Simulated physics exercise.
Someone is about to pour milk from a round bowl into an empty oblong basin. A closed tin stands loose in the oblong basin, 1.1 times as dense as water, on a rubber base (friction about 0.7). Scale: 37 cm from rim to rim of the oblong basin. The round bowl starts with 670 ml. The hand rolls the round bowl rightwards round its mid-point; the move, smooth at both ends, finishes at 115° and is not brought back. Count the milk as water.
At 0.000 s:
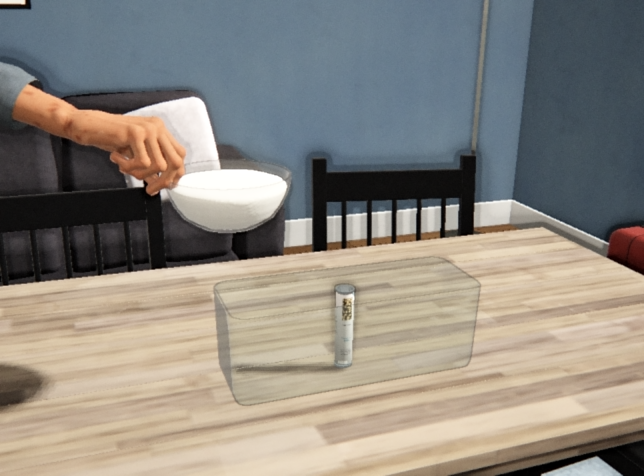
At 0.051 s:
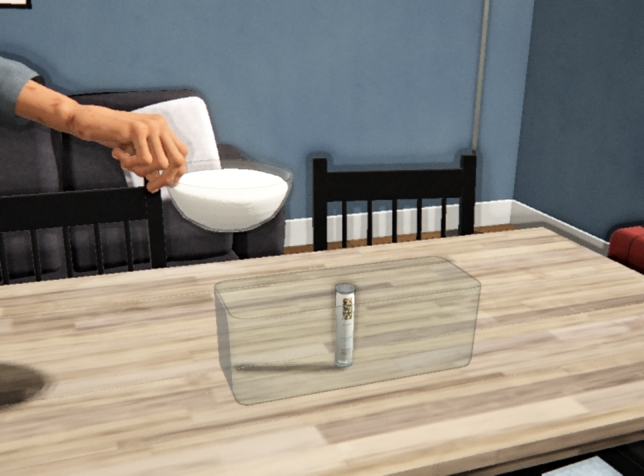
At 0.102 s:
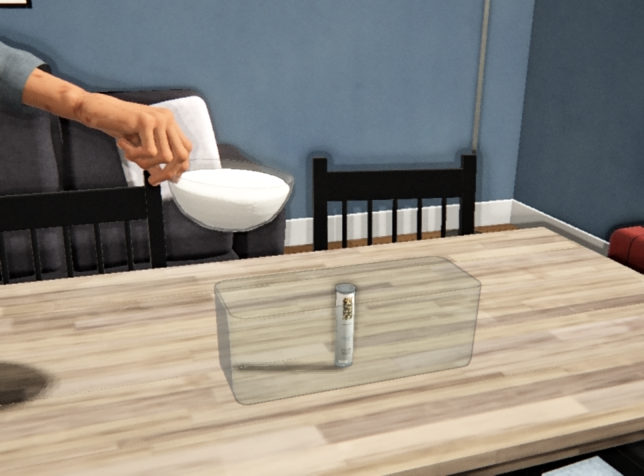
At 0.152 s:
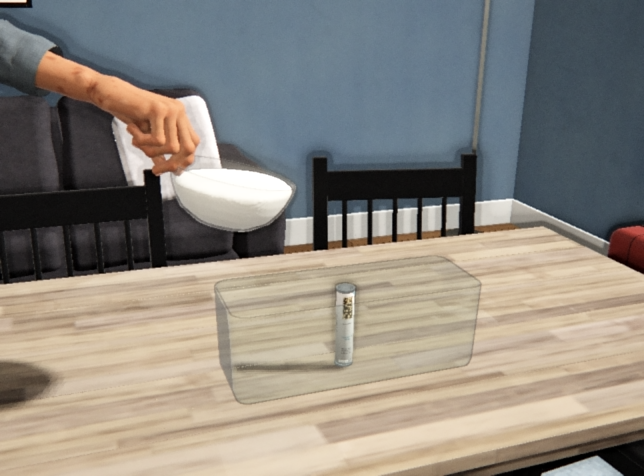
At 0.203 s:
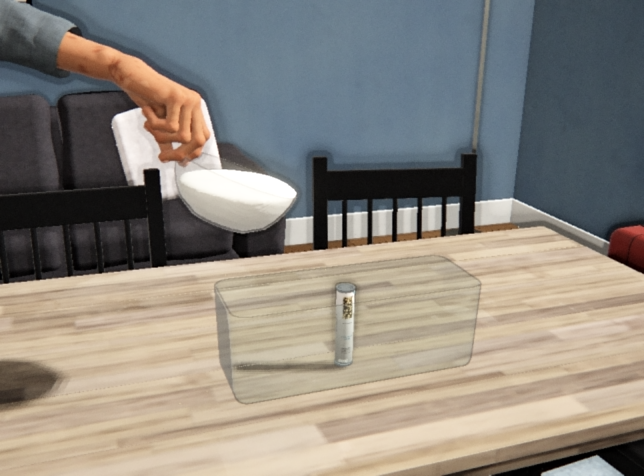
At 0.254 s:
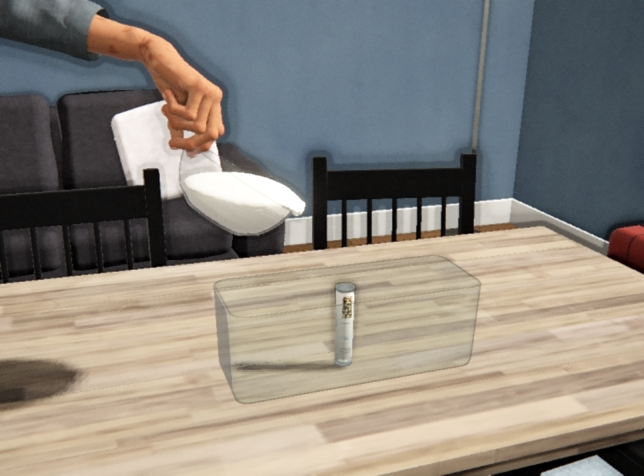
In this clip, a hand above a wooden table gradually tilts a round bowl of white liquid rightwards, its right rim dipping lower, while a small closed tin stands still inside a clear oblong basin on the tabletop.
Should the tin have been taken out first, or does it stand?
It goes over.
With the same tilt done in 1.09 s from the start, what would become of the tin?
Then it stays up.
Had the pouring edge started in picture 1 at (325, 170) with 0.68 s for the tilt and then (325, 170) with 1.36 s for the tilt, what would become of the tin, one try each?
First it remains upright; then it keeps standing.
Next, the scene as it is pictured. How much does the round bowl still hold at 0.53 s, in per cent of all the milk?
Some 4 per cent.
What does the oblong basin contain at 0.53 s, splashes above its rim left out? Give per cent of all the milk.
About 66 per cent.
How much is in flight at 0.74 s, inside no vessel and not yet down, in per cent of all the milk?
Some 1 per cent.
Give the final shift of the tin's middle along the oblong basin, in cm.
Some 9.0 cm.
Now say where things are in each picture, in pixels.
In the first frame, it leans 0°; its right rim is at (288, 171); the milk meets the walls at (168, 187) and (283, 179); the oblong basin's rim runs from (222, 302) to (462, 271); the tin's top is at (345, 292).
In the second frame, it leans 2°; its right rim is at (289, 172); the milk meets the walls at (169, 185) and (284, 179).
In the third frame, it leans 6°; its right rim is at (290, 177); the milk meets the walls at (171, 183) and (285, 181).
In the fourth frame, it leans 14°; its right rim is at (292, 184); the milk meets the walls at (174, 181) and (288, 183).
In the fifth frame, it leans 23°; its right rim is at (292, 194); the milk meets the walls at (178, 180) and (292, 187); 1 per cent is over the edge.
In the sixth frame, it leans 35°; its right rim is at (289, 207); the milk meets the walls at (182, 183) and (280, 193); 9 per cent is over the edge.
By 0.53 s the tilt is 102° and 4 per cent is still to pour; the tin stands where it began.
By 0.74 s the tilt is 115° and 0 per cent is still to pour; the tin leans 15°.
By 0.95 s the tilt is 115° and 0 per cent is still to pour; the tin lies on its side.
By 1.18 s the tilt is 115° and 0 per cent is still to pour; the tin lies on its side.
At rest the tin lies on its side.
